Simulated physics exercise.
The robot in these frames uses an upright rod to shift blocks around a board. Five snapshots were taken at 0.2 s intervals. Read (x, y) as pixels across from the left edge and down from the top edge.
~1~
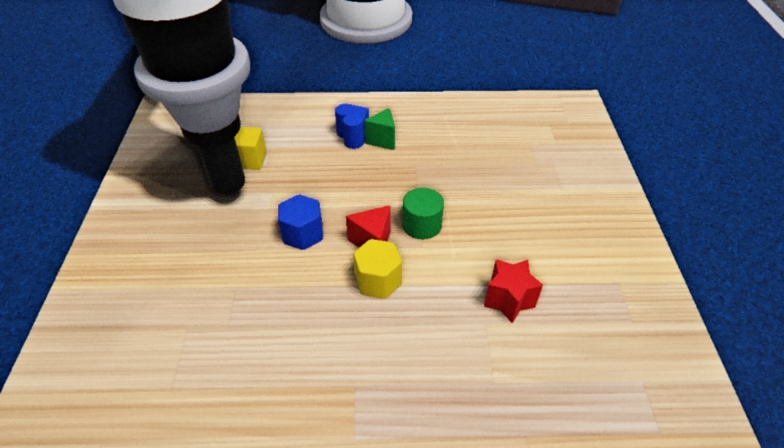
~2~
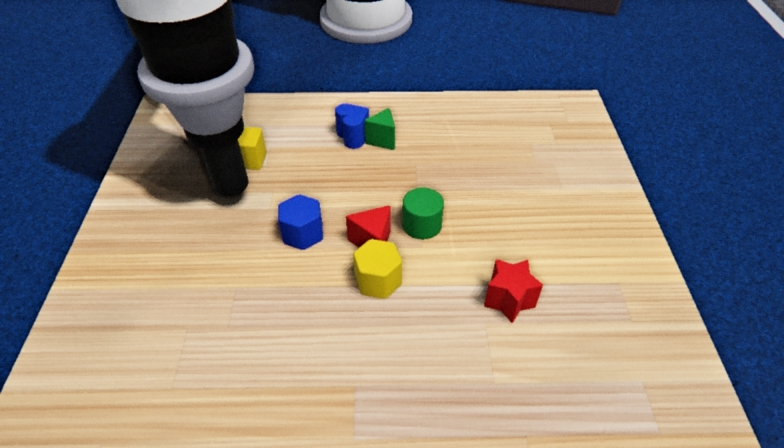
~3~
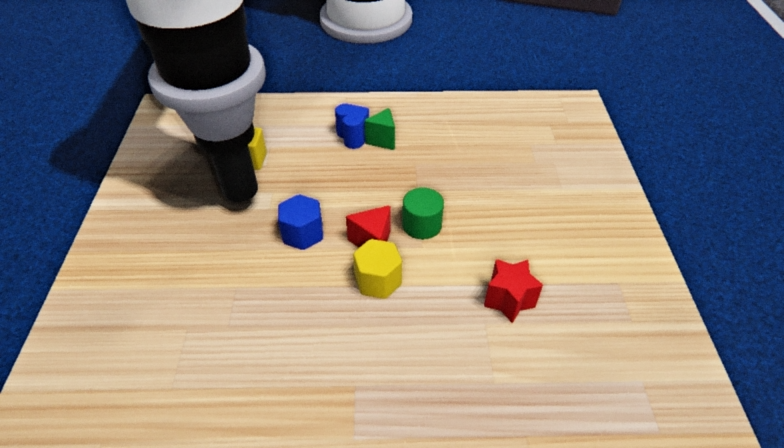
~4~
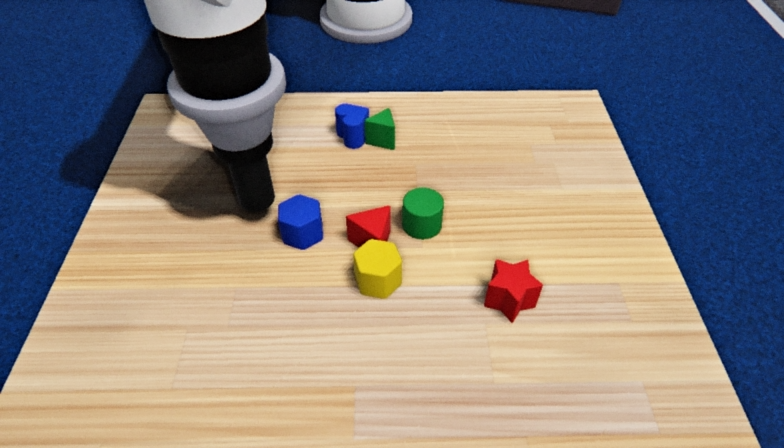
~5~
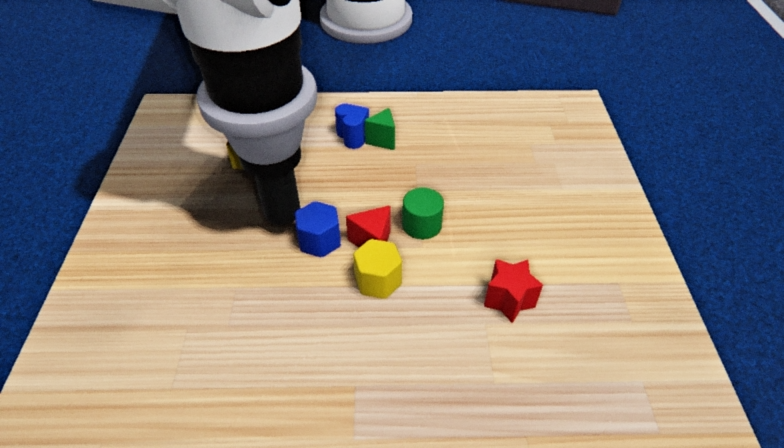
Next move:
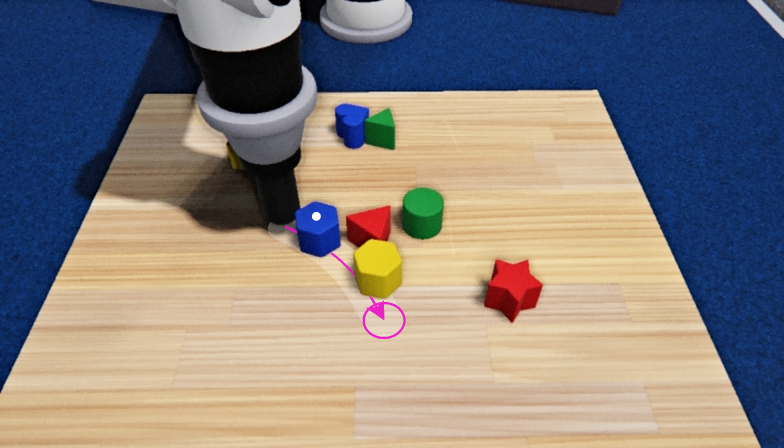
Robot arm with a black rod moving right and toward the viewer across a wooden board, nudging a blue six-sided block rightward.
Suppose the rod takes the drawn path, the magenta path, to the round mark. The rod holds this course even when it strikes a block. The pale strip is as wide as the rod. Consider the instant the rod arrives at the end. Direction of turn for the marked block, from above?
Seen from overhead, it turns anticlockwise.
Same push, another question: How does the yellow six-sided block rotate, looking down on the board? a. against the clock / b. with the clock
(b)
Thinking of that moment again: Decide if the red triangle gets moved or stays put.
Displaced.
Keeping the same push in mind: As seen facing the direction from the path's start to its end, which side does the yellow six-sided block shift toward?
Displaced left.
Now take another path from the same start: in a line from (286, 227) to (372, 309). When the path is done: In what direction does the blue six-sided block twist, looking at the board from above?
Looking down, it rotates anti-clockwise.
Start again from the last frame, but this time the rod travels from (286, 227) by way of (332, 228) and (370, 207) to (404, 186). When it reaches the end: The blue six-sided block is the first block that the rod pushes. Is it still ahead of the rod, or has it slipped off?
Fallen away.
The drawn path runs from (286, 227) by way of (325, 249) and (358, 279) to (384, 320); the dot is on the blue six-sided block.
The first path, step by step. One third of the way, rod (324, 235); blue six-sided block (359, 238), turned 30° anticlockwise; red triangle (384, 217); yellow six-sided block (391, 265).
Two thirds of the way, rod (357, 266); blue six-sided block (399, 254), turned 55° anticlockwise; red triangle (388, 217); yellow six-sided block (428, 285), turned 45° clockwise.
At the end, rod (384, 307); blue six-sided block (407, 255), turned 75° anticlockwise; red triangle (388, 217); yellow six-sided block (436, 287), turned 60° clockwise; green disc not moved.
